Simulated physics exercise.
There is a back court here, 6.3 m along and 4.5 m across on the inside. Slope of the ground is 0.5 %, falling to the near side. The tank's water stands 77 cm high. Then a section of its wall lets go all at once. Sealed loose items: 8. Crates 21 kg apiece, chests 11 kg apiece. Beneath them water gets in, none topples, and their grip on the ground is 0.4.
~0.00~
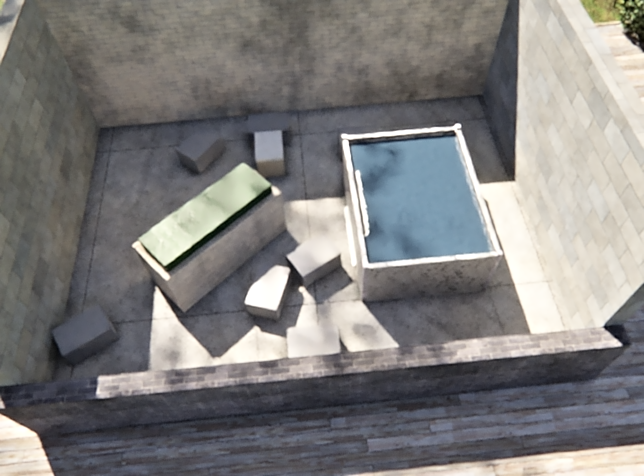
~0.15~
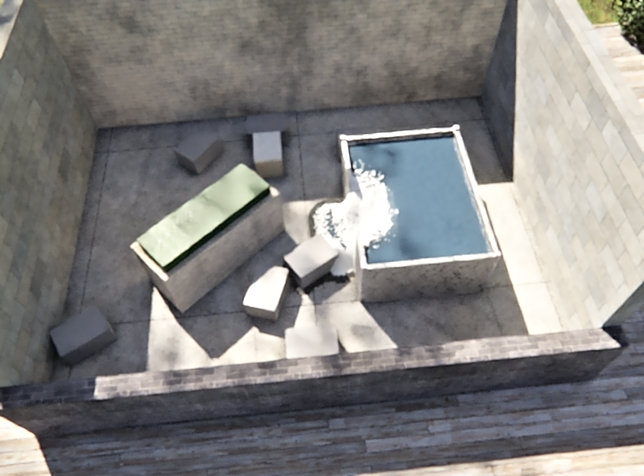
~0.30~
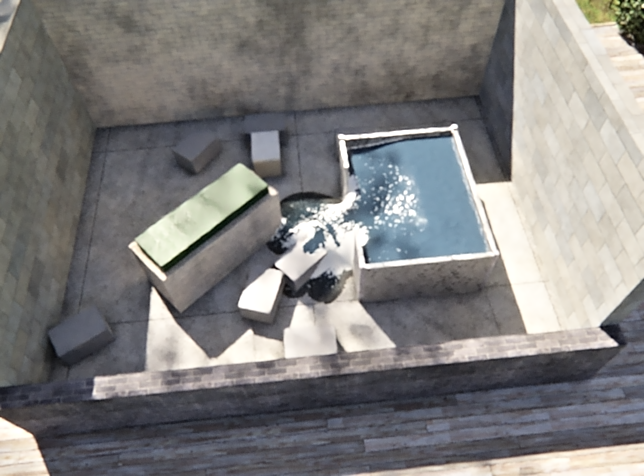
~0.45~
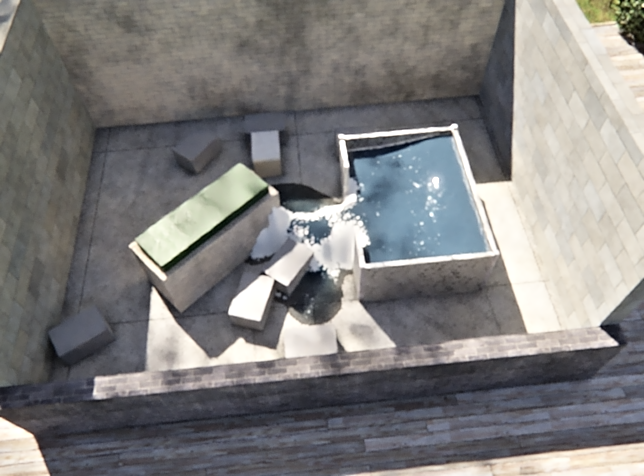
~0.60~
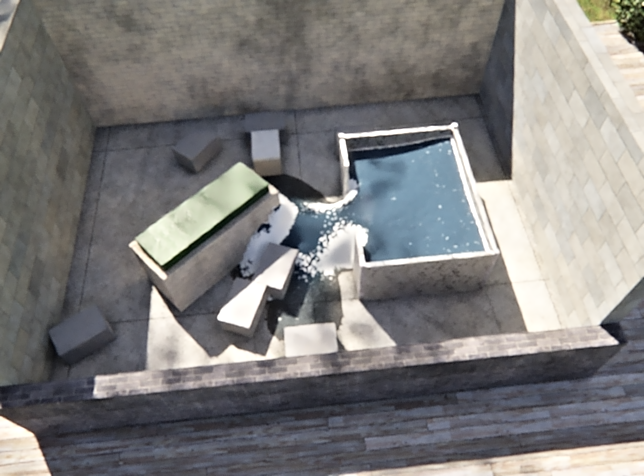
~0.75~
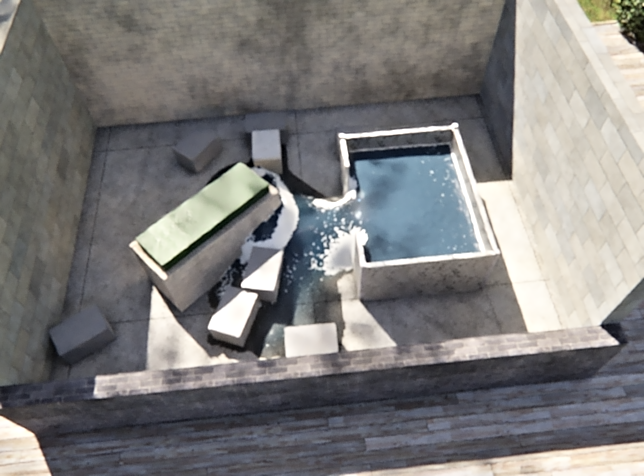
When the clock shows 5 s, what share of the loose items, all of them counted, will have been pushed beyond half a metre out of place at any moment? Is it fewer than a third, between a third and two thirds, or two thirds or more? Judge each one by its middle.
I expect that share to be very large, two thirds or over.
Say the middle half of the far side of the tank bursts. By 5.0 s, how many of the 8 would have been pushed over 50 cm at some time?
4.
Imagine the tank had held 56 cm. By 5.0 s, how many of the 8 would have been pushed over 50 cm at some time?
Count under that change: 5.
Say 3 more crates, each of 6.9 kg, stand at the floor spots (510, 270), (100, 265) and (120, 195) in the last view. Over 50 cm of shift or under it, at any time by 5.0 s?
One after another they come out inside the limit, above it, above it.
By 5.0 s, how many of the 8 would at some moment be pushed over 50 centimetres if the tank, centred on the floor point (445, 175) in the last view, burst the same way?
The answer would then be 8.
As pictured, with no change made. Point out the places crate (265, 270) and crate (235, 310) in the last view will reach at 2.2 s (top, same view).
I'd say close to (120, 342) and close to (66, 344).
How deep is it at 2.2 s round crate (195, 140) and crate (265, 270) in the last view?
I'd put it at 6 cm and 15 cm respectively.
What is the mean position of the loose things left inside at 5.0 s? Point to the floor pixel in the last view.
Near (289, 165).
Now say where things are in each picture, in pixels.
A crate at (314, 254) rests on the ground; a crate at (268, 285) rests on the ground; water covers 3.0 m2; 0 of 8 have shifted, in the first picture.
A crate at (311, 255), on the bottom; a crate at (267, 286) rests on the ground; water covers 3.6 m2; 0 of 8 have shifted, in the second picture.
A crate at (300, 257) rests on the ground, 14 cm from its start; a crate at (261, 288) rests on the ground, 6 cm from its start; 4.4 m2 under water; 2 of 8 have shifted, in the third picture.
A crate at (288, 261) rests on the ground, 31 cm from its start; a crate at (252, 296) rests on the ground, 21 cm from its start; 5.0 m2 under water; 2 of 8 have shifted, in the fourth picture.
A crate at (275, 265), on the bottom, 48 cm from its start; a crate at (242, 302), on the bottom, 35 cm from its start; 5.7 m2 under water; 2 of 8 have shifted, in the fifth picture.
A crate at (263, 268), on the bottom, 65 cm from its start; a crate at (233, 310), on the bottom, 51 cm from its start; 6.5 m2 under water; 2 of 8 have shifted, in the sixth picture.
After 1.1 s 2 of 8 are over 50 cm from their spots; 1 afloat.
After 2.2 s 4 of 8 are over 50 cm from their spots; 2 afloat.
After 3.5 s 6 of 8 are over 50 cm from their spots; 4 afloat.
After 5.0 s 6 of 8 are over 50 cm from their spots, and 7 have been at some point; 4 afloat.
